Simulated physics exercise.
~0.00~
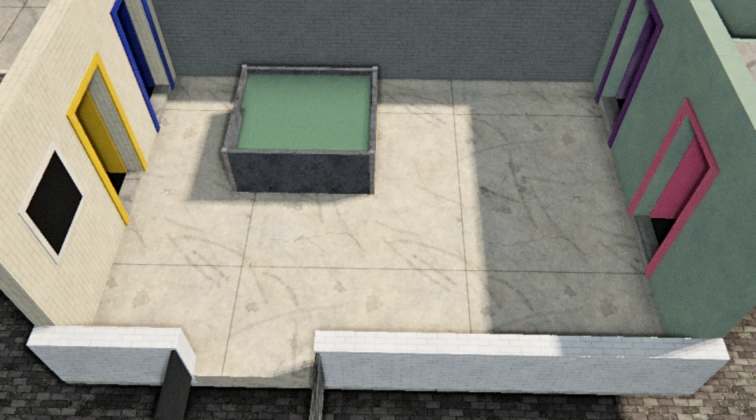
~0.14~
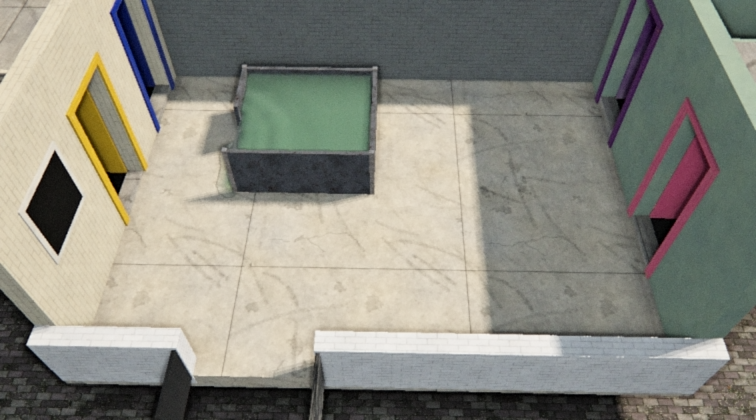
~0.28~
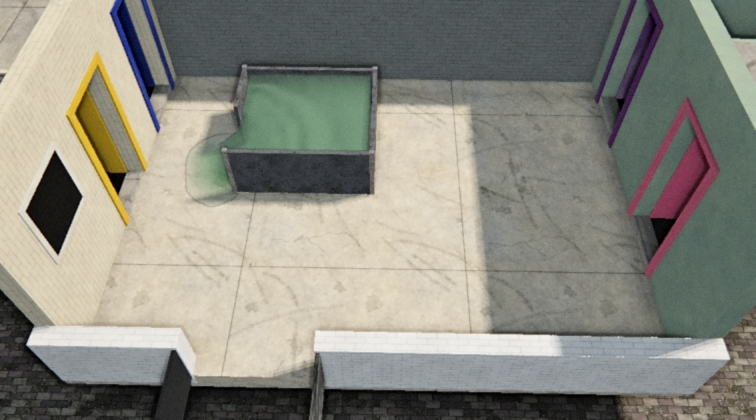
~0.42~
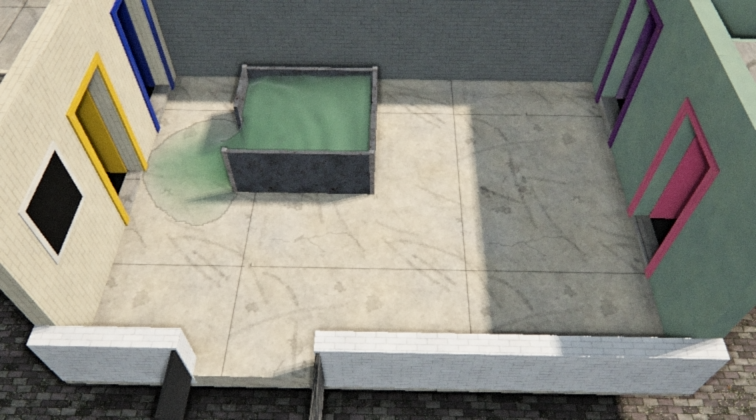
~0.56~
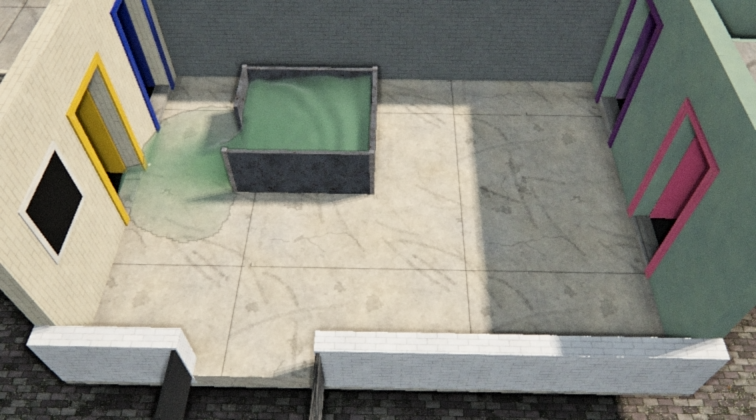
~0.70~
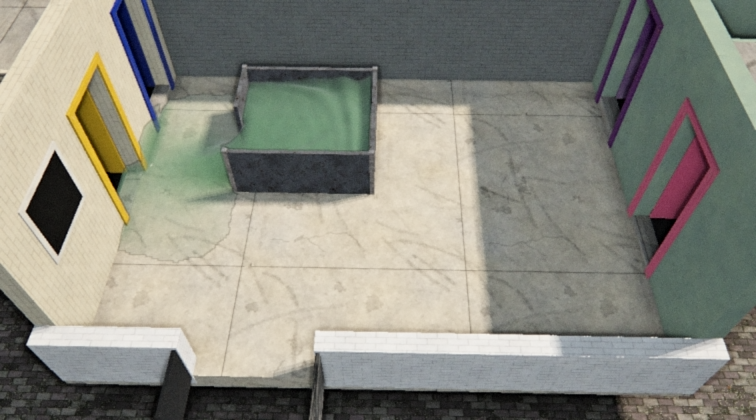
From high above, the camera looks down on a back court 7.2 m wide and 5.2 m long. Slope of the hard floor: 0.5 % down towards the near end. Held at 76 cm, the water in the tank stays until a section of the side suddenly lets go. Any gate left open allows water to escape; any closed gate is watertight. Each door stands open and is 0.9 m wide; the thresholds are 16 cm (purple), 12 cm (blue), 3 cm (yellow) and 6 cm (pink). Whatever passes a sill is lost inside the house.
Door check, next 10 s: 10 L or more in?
Purple door no, blue door yes, yellow door yes, pink door no.
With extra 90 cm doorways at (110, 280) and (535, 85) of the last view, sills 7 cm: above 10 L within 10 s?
Well, the first one ends up on the high side, the second one on the low side.
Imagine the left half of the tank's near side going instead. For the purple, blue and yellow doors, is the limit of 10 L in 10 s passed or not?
Here's how it goes: Purple falls short, blue falls short, yellow exceeds it.
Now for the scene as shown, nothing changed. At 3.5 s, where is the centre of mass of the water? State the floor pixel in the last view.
The water's centre is around (264, 162).
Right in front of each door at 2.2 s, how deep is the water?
Readings (cm): Purple = 0; blue = 15; yellow = 22; pink = 0.
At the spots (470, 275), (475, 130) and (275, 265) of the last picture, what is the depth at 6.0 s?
Depths in turn: Roughly 2, 2 and 2 centimetres.
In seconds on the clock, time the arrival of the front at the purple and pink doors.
Arrival: Purple 4.5 s, pink 6.0 s.
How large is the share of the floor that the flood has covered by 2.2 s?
Some 20 per cent of the floor is wet.
After 1.4 s water covers 15 % of the floor and is deepest (43 cm) near (150, 157); purple door not reached, blue door 17 cm at the sill, 4 L in, yellow door 21 cm at the sill, 187 L in, pink door not reached.
After 2.2 s water covers 20 % of the floor and is deepest (34 cm) near (159, 166); purple door not reached, blue door 15 cm at the sill, 13 L in, yellow door 22 cm at the sill, 392 L in, pink door not reached.
After 3.5 s water covers 40 % of the floor and is deepest (25 cm) near (159, 166); purple door not reached, blue door 14 cm at the sill, 21 L in, yellow door 20 cm at the sill, 587 L in, pink door not reached.
After 6.0 s water covers 75 % of the floor and is deepest (16 cm) near (150, 157); purple door 9 cm at the sill, 0 L in, blue door 8 cm at the sill, 26 L in, yellow door 14 cm at the sill, 792 L in, pink door not reached.
After 10.0 s water covers 95 % of the floor and is deepest (10 cm) near (649, 365); purple door 5 cm at the sill, 0 L in, blue door 5 cm at the sill, 27 L in, yellow door 8 cm at the sill, 914 L in, pink door 4 cm at the sill, 0 L in.
